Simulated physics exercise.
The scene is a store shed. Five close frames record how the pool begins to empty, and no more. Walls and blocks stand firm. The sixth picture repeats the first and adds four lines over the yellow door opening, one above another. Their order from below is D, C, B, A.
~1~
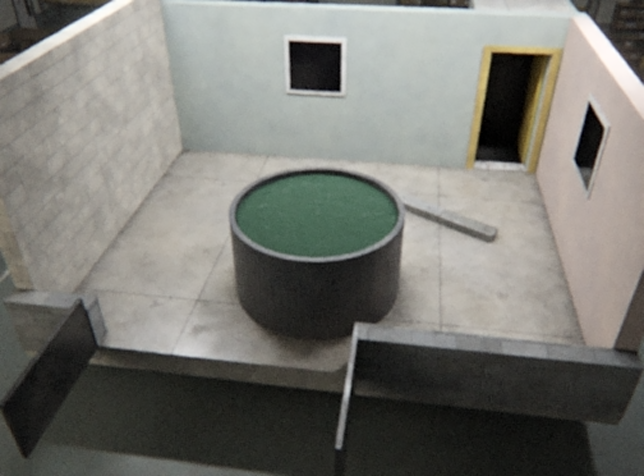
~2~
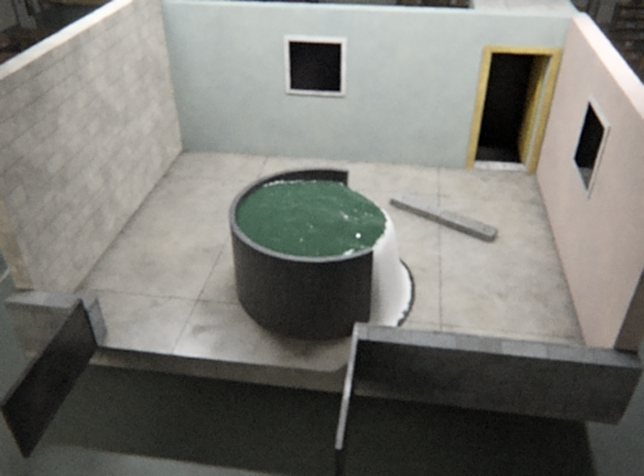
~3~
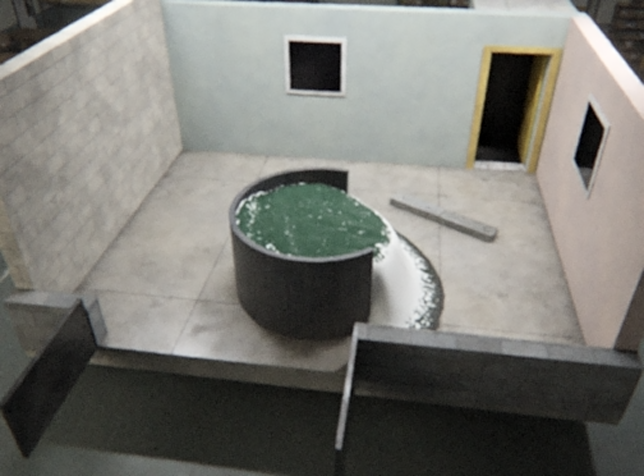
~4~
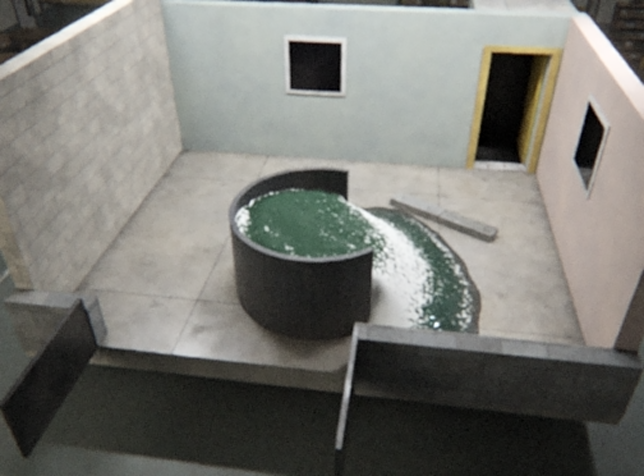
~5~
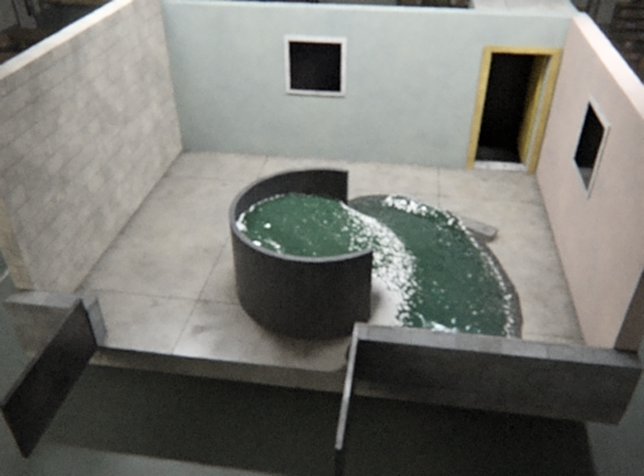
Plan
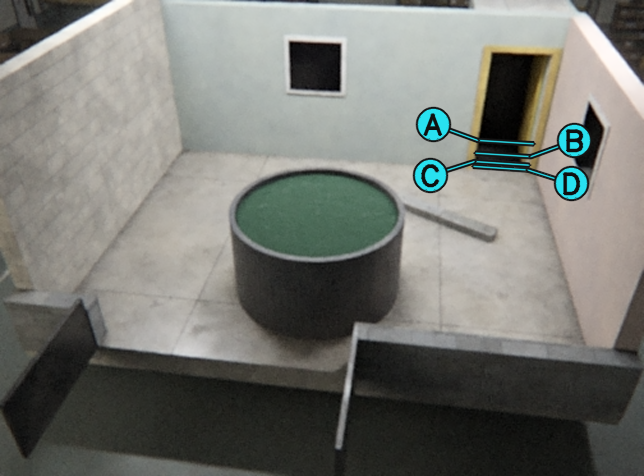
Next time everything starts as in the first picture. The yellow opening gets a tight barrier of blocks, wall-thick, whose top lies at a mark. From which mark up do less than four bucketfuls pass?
Height A.
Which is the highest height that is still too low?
That would be B.
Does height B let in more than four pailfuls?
Yes, that goes wrong.
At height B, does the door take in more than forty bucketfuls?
No.
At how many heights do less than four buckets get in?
One of them.
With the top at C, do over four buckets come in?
Yes.
In cyan, A at (505, 142); B at (503, 154); C at (501, 163); D at (500, 168); from the bottom up D, C, B, A.
If A is chosen, a bucket or two gets in.
If B is chosen, about 14 bucketfuls get in.
If C is chosen, dozens of bucketfuls pour in.
If D is chosen, dozens of bucketfuls pour in.
